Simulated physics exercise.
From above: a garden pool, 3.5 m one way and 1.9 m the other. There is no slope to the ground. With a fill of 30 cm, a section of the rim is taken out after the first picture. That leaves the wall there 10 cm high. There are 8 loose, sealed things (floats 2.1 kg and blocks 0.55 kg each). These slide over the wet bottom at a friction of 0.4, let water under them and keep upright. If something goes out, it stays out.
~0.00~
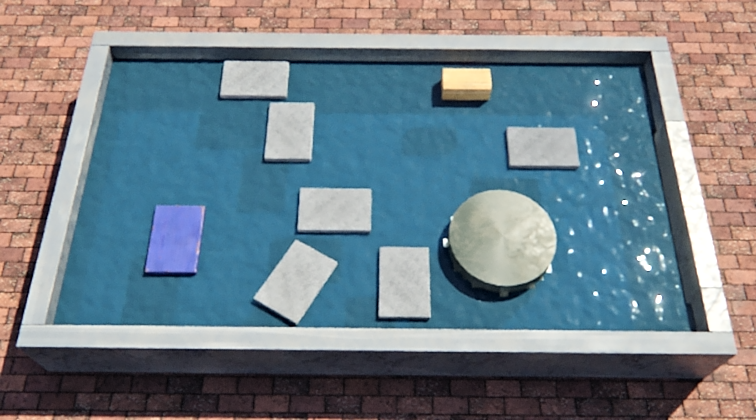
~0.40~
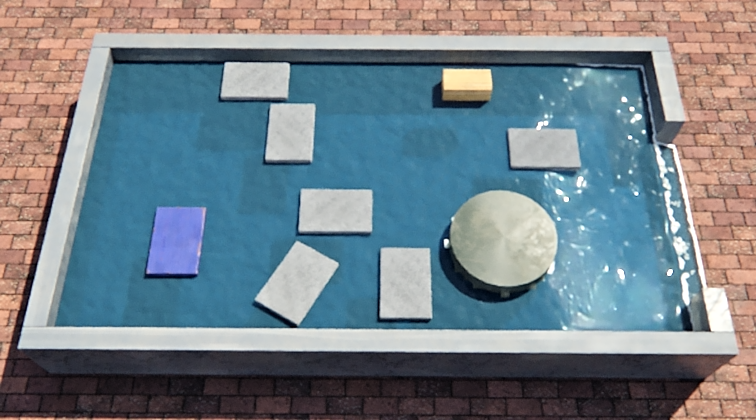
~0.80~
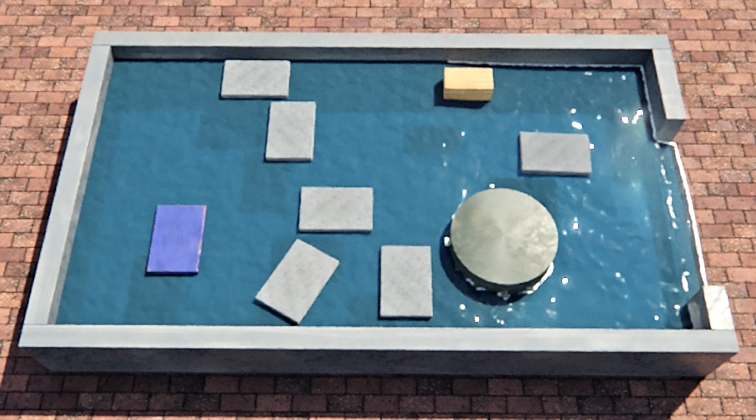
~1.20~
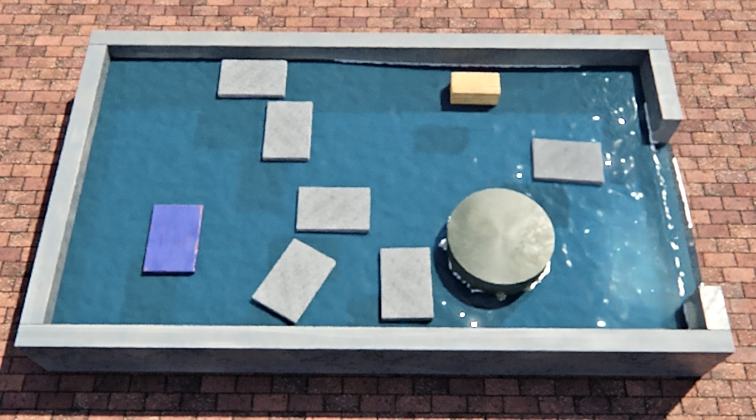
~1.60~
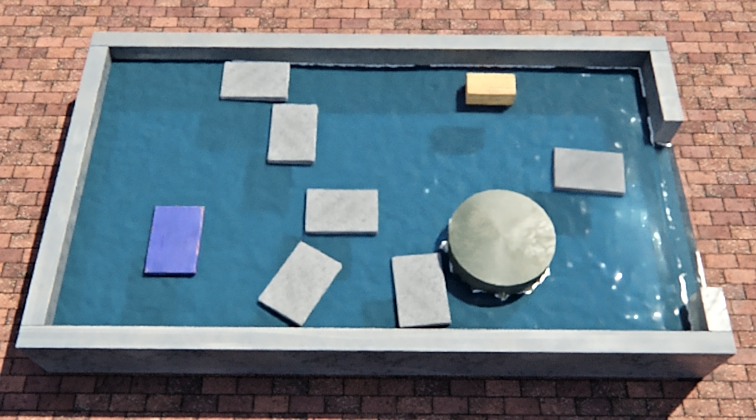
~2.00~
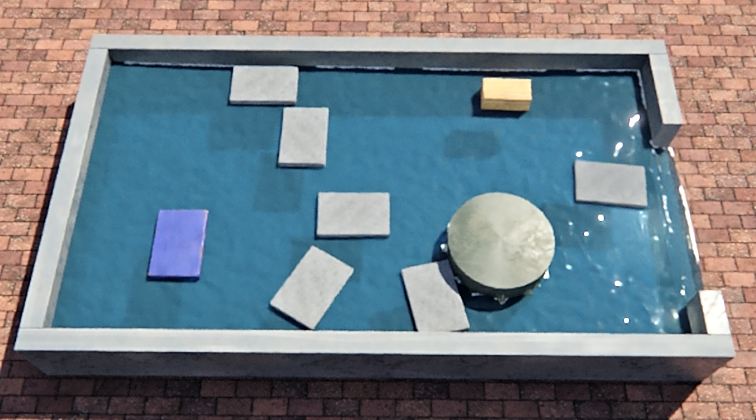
Grey slabs and a yellow block drift right in a pool after its right rim opens.
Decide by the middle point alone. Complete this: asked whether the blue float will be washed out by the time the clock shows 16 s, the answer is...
The answer is no.
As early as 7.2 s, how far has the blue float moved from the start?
I'd guess some 30 cm by then.
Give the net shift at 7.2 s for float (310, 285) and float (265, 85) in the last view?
That comes to 50 cm for the first and 50 cm for the second.
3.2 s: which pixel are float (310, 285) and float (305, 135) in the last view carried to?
Somewhere about (352, 286) and (349, 133).
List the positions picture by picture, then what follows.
The blue float at (175, 238), afloat; about 1900 L in view; 0 of 8 have shifted, in the first frame.
The blue float at (177, 240) floats; about 1870 L in view; 0 of 8 have shifted, in the second frame.
The blue float at (177, 238), afloat; 30 cm deep round most things; 1 of 8 have shifted, in the third frame.
The blue float at (174, 237), afloat; about 1790 L in view; 2 of 8 have shifted, in the fourth frame.
The blue float at (175, 239) floats; about 1750 L in view; 3 of 8 have shifted, in the fifth frame.
The blue float at (178, 242) floats; 27 cm deep round most things; 7 of 8 have shifted, in the sixth frame.
After 3.2 s the blue float is near (207, 245), 0.2 m from its start, afloat; 1 of 8 are out; 7 afloat.
After 7.2 s the blue float is near (227, 246), 0.3 m from its start, afloat; 2 of 8 are out; 6 afloat.
After 12.0 s the blue float is near (255, 243), 0.4 m from its start, afloat; 2 of 8 are out; 6 afloat.
After 16.0 s the blue float is near (277, 244), 0.6 m from its start, afloat; 3 of 8 are out; 5 afloat.
